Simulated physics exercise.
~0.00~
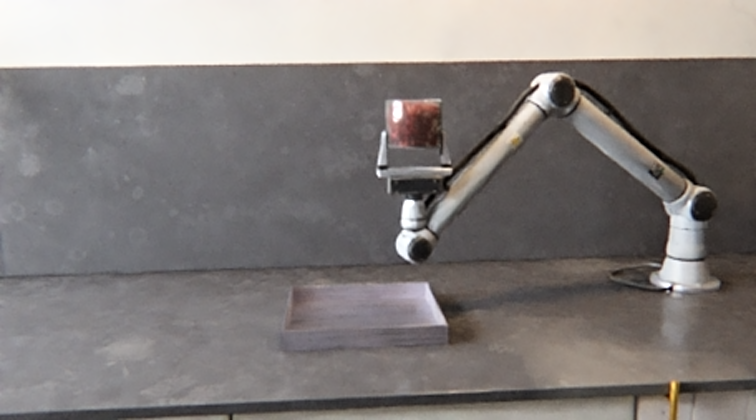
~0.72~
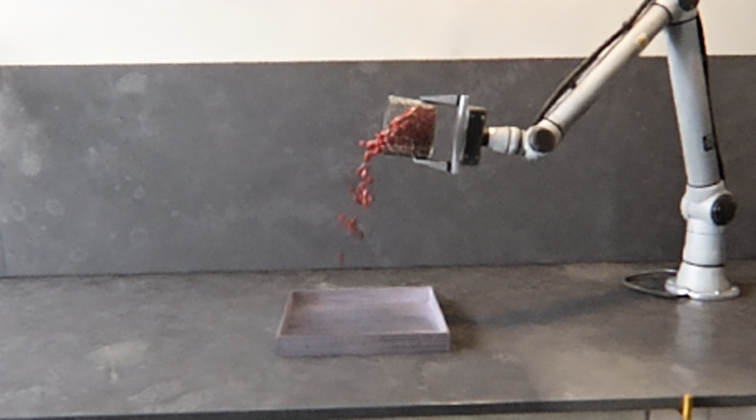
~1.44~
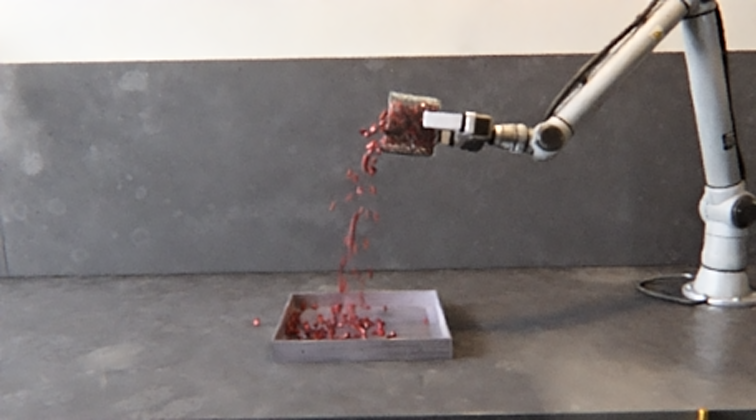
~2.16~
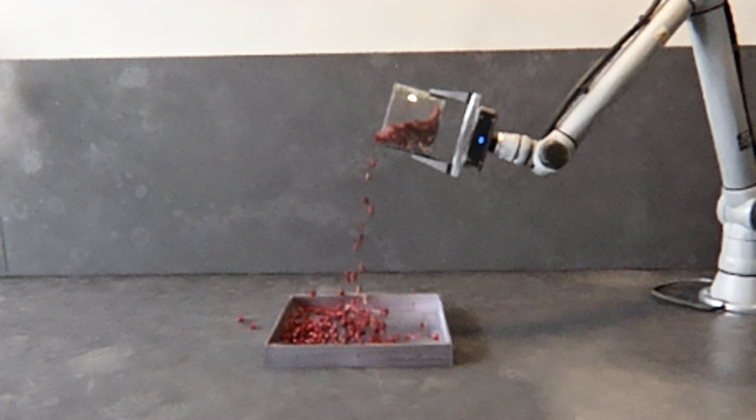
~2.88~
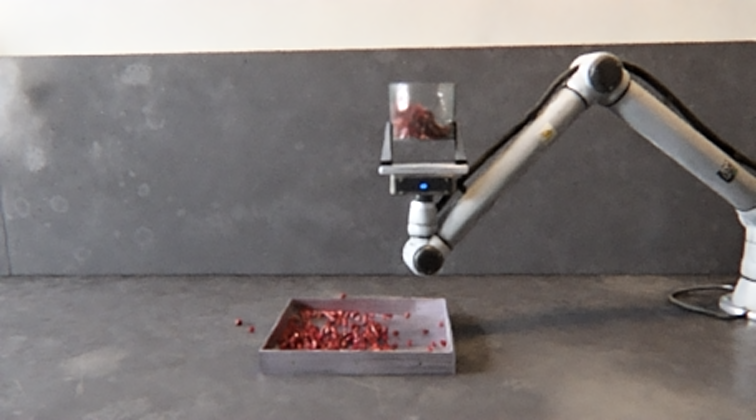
At first, a pale robot arm on the right holds a clear tumbler of dark red beans upright above a shallow grey tray on a dark counter. The arm tips the tumbler over to the left, and beans begin to spill from its mouth. They fall in a thin, scattered stream and spread across the tray, with a few landing outside it. The tumbler then tilts partly back and the stream thins. Finally, the arm holds the tumbler upright again, some beans still inside, while a larger share lies scattered in the tray.
